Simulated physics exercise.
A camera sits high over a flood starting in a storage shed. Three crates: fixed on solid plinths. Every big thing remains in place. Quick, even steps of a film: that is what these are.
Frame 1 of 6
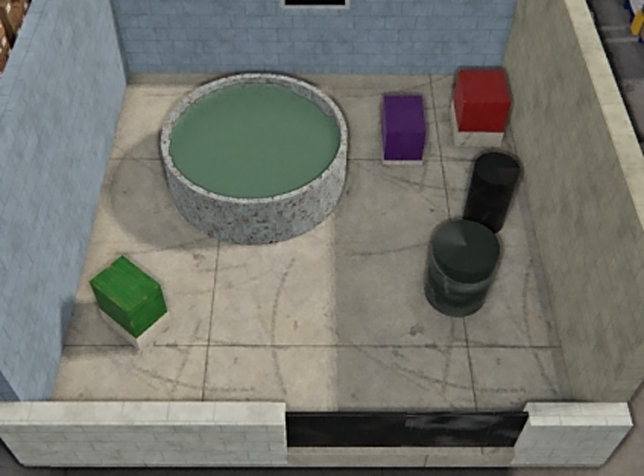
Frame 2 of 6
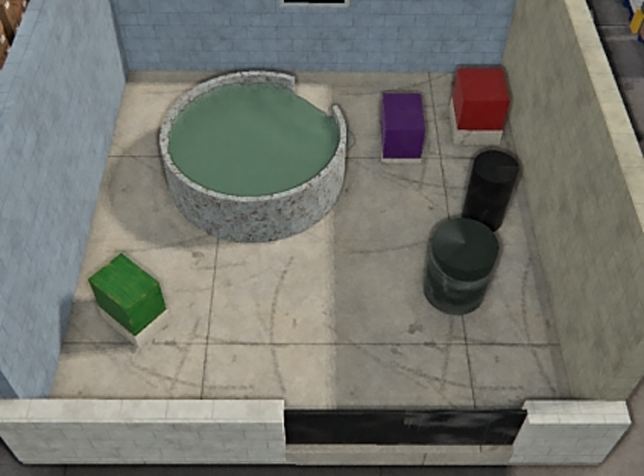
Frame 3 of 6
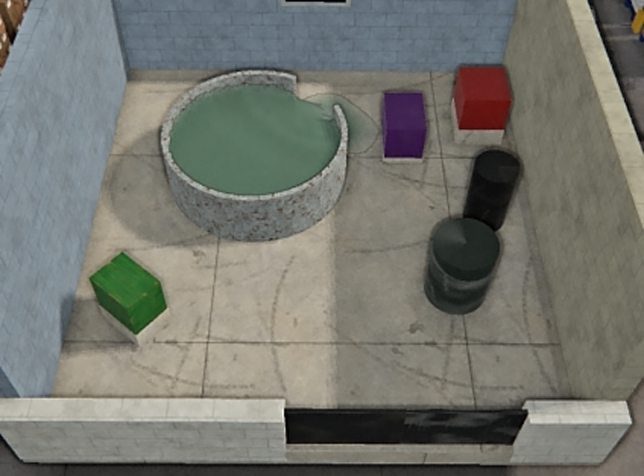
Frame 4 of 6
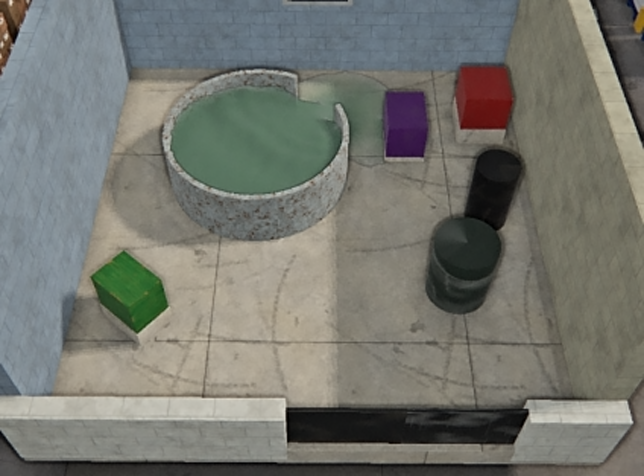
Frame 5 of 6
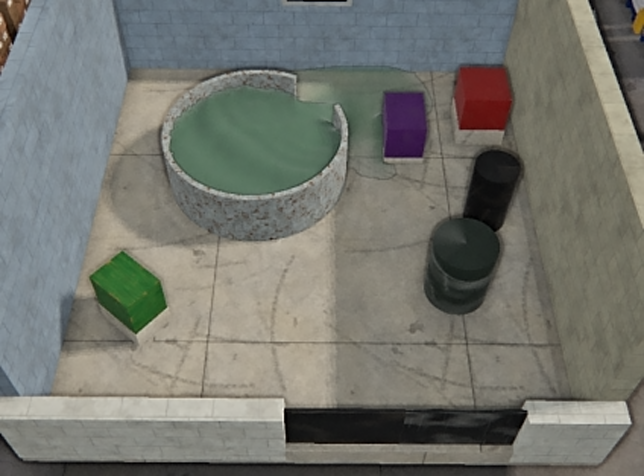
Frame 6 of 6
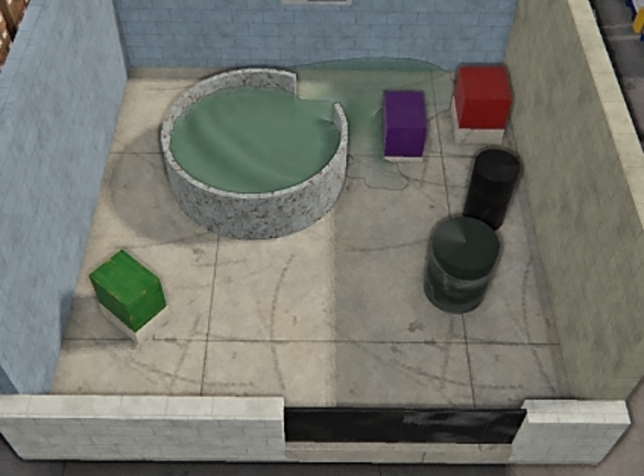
A round stone tank of green water sat whole in a walled space, then a gap opened on its far right side and water poured out, spreading across the floor around the purple crate.
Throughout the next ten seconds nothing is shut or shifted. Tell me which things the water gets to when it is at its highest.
One by one: The green crate is safe from the water; the purple crate is caught by the water; the red crate is caught by the water.
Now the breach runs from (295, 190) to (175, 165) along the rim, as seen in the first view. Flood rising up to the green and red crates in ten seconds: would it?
Log: Green crate is doused; red crate stays clear.
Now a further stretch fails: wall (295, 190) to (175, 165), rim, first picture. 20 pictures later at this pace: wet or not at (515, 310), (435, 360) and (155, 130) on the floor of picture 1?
Obs. 1: Sodden; obs. 2: Sodden; obs. 3: Sodden.
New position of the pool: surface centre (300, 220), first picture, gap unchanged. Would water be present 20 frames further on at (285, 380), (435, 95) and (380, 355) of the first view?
Results in order - left untouched, swamped, left untouched.
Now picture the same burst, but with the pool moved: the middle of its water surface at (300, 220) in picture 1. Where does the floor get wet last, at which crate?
That would be the green one.
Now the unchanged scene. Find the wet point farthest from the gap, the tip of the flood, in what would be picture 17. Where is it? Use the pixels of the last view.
Near (531, 267).
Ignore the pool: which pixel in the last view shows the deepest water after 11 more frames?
Deepest spot: Around (497, 102).
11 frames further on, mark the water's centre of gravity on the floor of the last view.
Estimate: (311, 151).
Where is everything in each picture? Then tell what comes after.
The round tank at (255, 138) is whole and still, in the first picture.
Water pours out on the round tank's far side and has run to (349, 142), in the second picture.
Water pours out on the round tank's far side and has run to (337, 99), in the third picture.
The front is at (373, 82), out from the gap on the round tank's far side, in the fourth picture.
The front is at (411, 76), out from the gap on the round tank's far side, in the fifth picture.
The front is at (445, 73), out from the gap on the round tank's far side, in the sixth picture.
A moment on, water covers 20 % of the floor; the green crate not reached, the purple crate water round its plinth, the red crate water round its plinth.
Next, water covers 35 % of the floor; the green crate not reached, the purple crate water round its plinth, the red crate water round its plinth.
Then, water covers 60 % of the floor; the green crate not reached, the purple crate water round its plinth, the red crate water round its plinth.
Later, water covers 90 % of the floor; the green crate water round its plinth, the purple crate water round its plinth, the red crate water round its plinth.
In the end, water covers 100 % of the floor; the green crate stayed above the water, the purple crate was topped, the red crate was topped.
